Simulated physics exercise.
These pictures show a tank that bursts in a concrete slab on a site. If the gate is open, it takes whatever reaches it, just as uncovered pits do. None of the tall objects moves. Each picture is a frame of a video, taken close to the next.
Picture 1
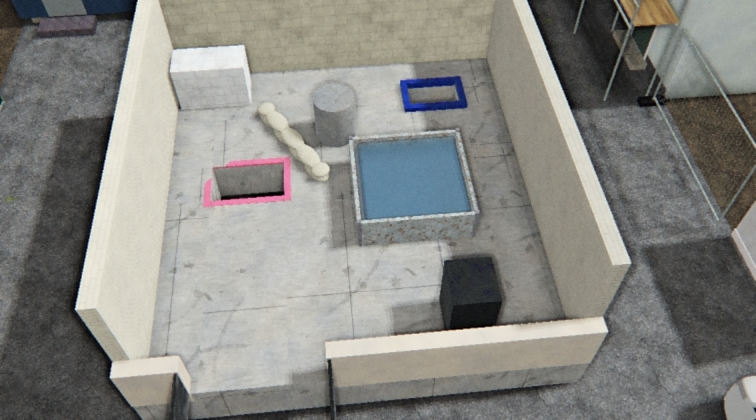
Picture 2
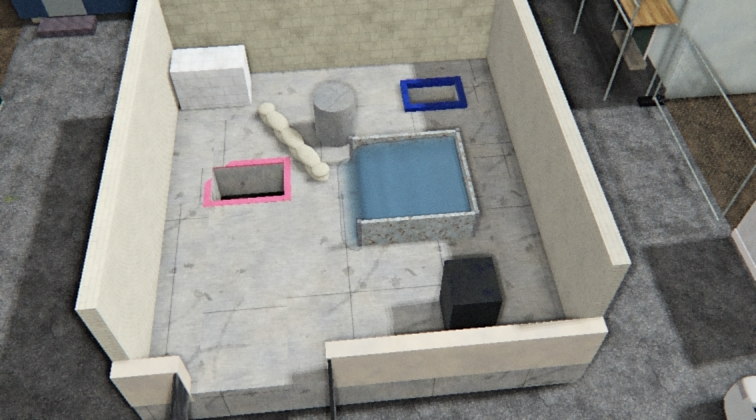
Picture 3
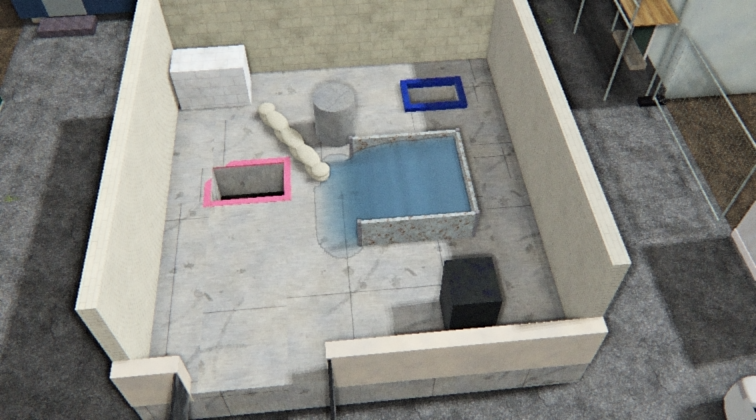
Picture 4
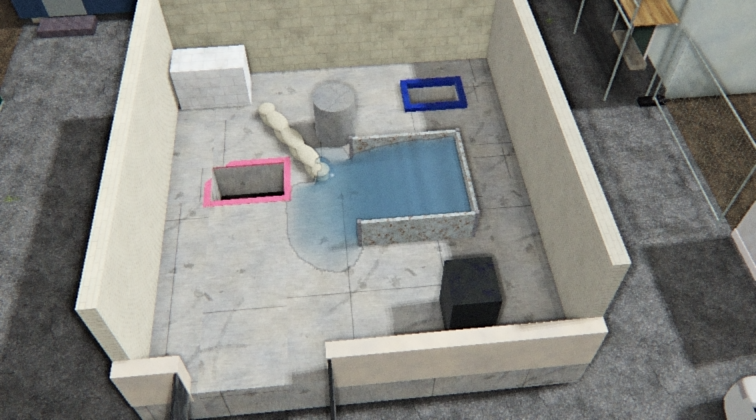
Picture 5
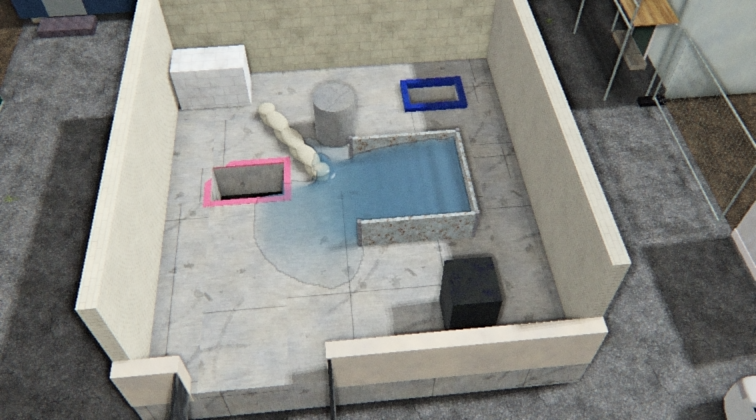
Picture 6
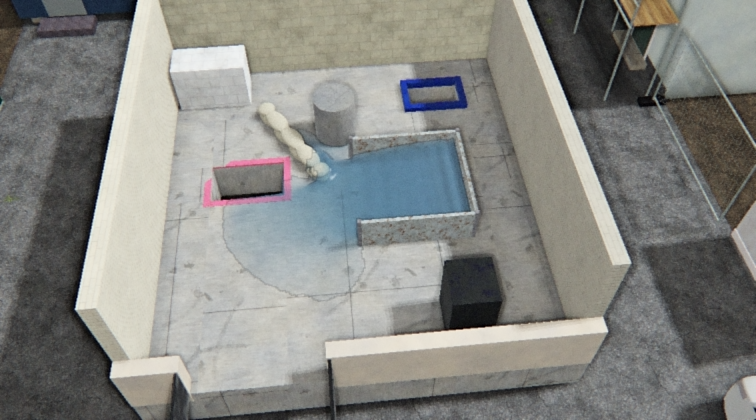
Blue water pouring from the opened left side of a square tank and spreading left and forward across a walled concrete floor.
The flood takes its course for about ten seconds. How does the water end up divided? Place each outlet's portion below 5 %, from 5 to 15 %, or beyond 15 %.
Once it settles, the gate collects beyond 15 %, the blue pit collects below 5 %, the pink pit collects beyond 15 %.
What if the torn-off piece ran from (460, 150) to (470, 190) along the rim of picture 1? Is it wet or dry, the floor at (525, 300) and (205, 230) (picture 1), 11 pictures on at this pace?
First point: Inundated; second point: Unwetted.
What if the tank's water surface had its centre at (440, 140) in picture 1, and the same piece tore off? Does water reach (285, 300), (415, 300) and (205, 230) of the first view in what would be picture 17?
Okay, first one got wet, second one high and dry, last one got wet.
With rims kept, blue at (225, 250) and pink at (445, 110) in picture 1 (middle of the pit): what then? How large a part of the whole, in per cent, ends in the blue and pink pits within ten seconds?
Blue share 10%, pink share 8%.
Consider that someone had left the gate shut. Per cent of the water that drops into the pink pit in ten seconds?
Share for pink: 25 percent.
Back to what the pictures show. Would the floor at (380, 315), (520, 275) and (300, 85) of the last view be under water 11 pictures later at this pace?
Taking them as listed, I'd call them high and dry, high and dry and soaked through.
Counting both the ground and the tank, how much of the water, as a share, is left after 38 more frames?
Around 70 in a hundred.
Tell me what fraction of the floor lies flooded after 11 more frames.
Roughly 40 percent, I reckon.
A moment on, water covers 25 % of the floor; the gate 0 %, the blue pit 0 %, the pink pit 4 %.
Next, water covers 40 % of the floor; the gate 0 %, the blue pit 0 %, the pink pit 8 %.
Then, water covers 55 % of the floor; the gate 4 %, the blue pit 0 %, the pink pit 11 %.
Later, water covers 70 % of the floor; the gate 15 %, the blue pit 0 %, the pink pit 15 %.
In the end, water covers 90 % of the floor; the gate 23 %, the blue pit 0 %, the pink pit 22 %.
